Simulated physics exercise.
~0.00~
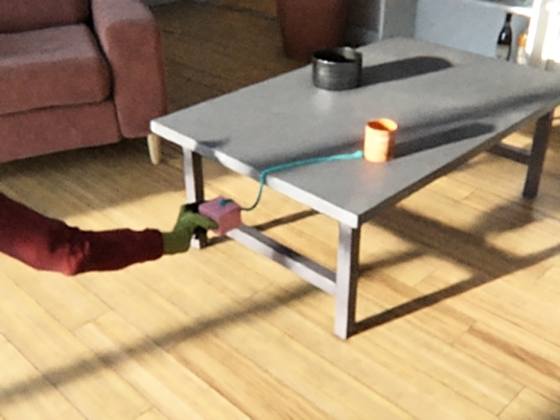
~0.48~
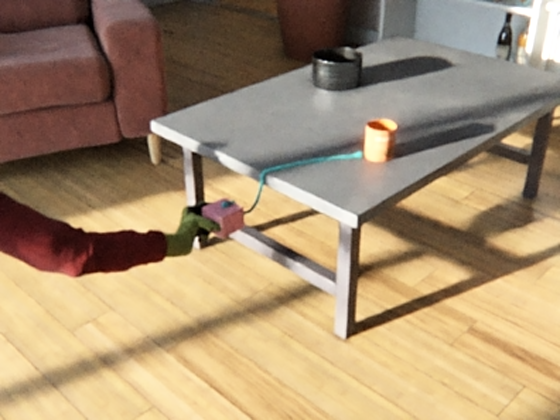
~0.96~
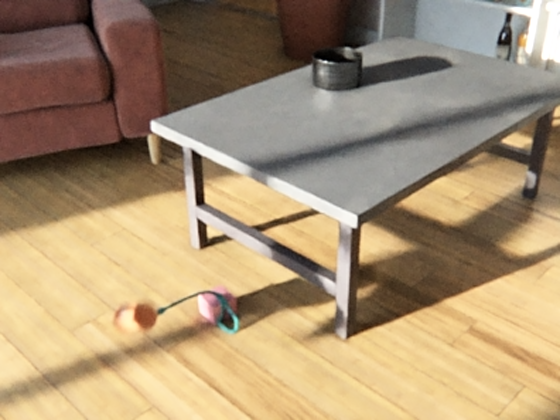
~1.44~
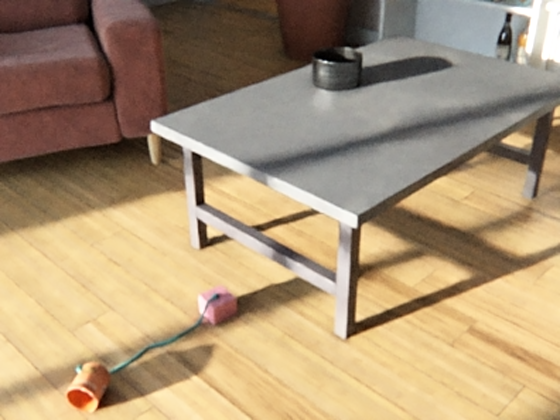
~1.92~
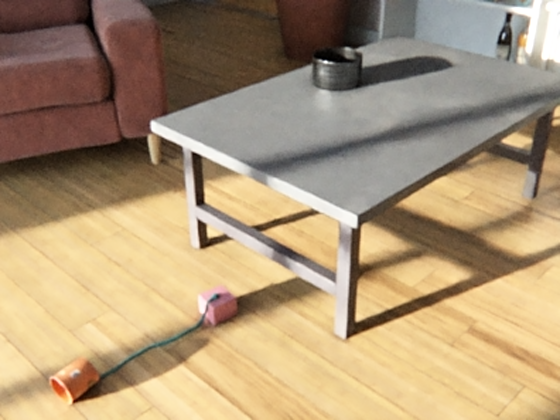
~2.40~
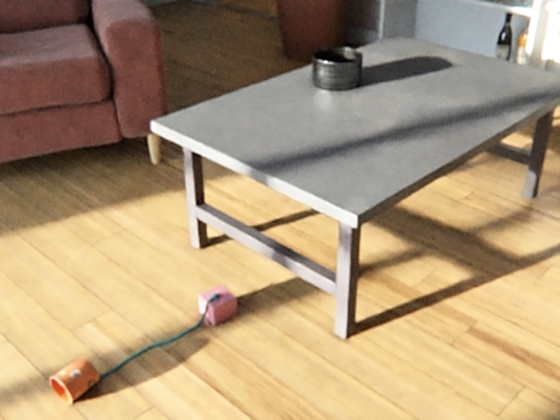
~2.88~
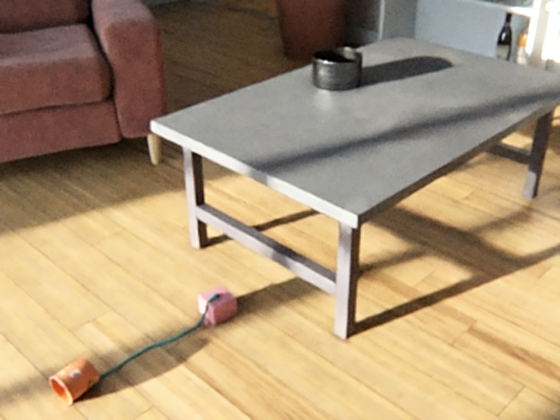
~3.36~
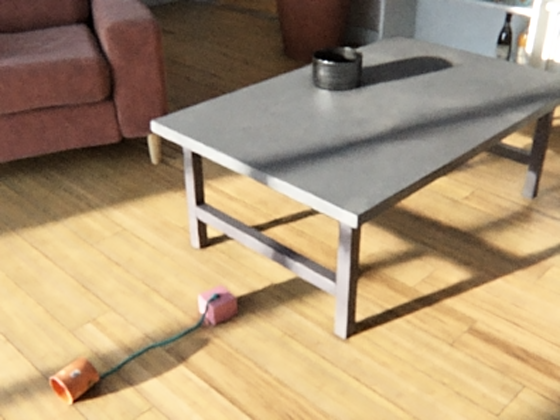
A pink block drops from a gloved hand and an orange cup follows to the floor.
